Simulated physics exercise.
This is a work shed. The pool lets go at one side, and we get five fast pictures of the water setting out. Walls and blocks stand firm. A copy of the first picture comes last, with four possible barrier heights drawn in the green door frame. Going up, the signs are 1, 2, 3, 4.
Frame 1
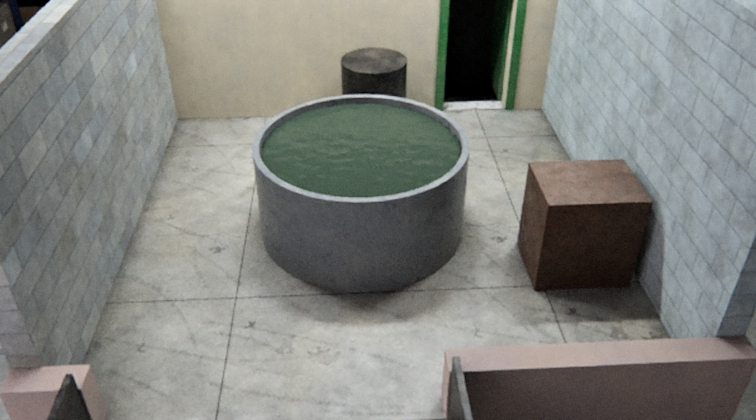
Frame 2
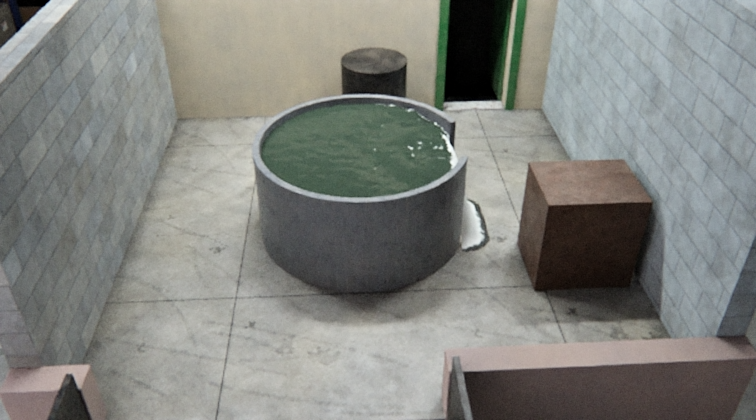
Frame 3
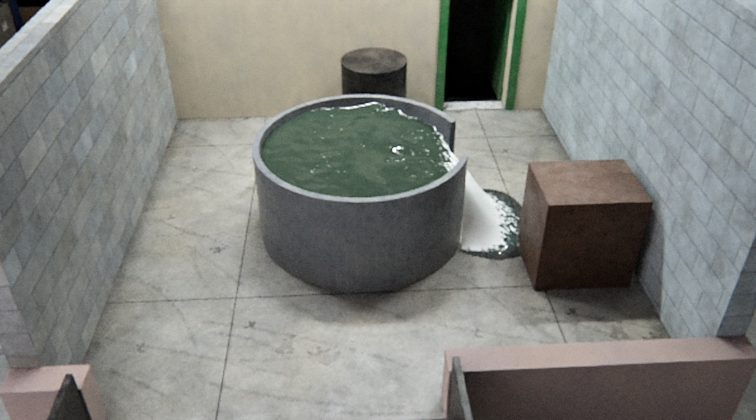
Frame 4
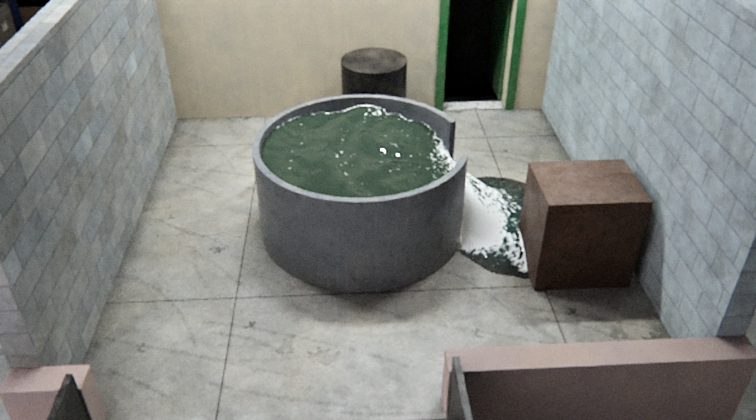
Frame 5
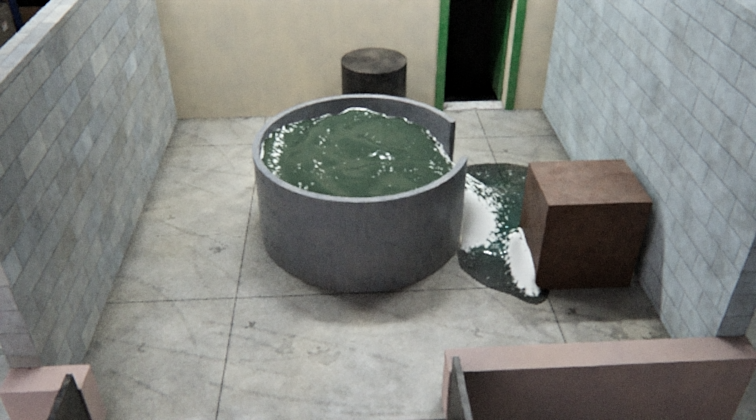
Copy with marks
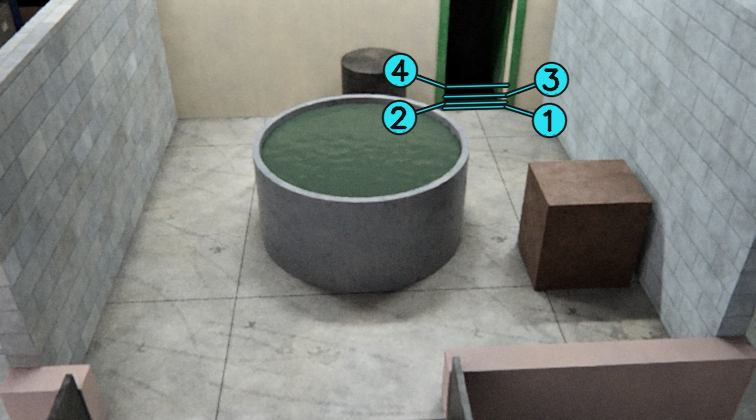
The video shows a round grey pool of green water in a work shed, where a gap opens in its right rim and water pours out, foaming white and spreading across the pale floor to the brown box beside it.
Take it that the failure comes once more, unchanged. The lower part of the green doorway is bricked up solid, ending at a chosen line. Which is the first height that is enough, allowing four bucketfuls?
4 is the one.
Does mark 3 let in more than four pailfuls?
Yes.
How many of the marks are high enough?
One.
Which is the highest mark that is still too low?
Here it is mark 3.
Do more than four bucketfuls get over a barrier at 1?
Yes, it does.
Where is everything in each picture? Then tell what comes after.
Water in the pool at rest, its middle at (361, 148); foot of the green doorway at (474, 110); open gate at (269, 352), in the first picture.
Front seen at (464, 246), 1 % of the ground wet, in the second picture.
Front seen at (495, 252), 4 % of the ground wet, in the third picture.
Front seen at (482, 181), 7 % of the ground wet, in the fourth picture.
Front seen at (479, 170), 12 % of the ground wet, in the fifth picture.
On the marked copy, 1 at (474, 107); 2 at (475, 102); 3 at (475, 95); 4 at (476, 86); from the bottom up 1, 2, 3, 4.
With 1, dozens of bucketfuls pour in.
With 2, dozens of bucketfuls pour in.
With 3, about 13 bucketfuls get in.
With 4, a splash gets over, under a bucket.
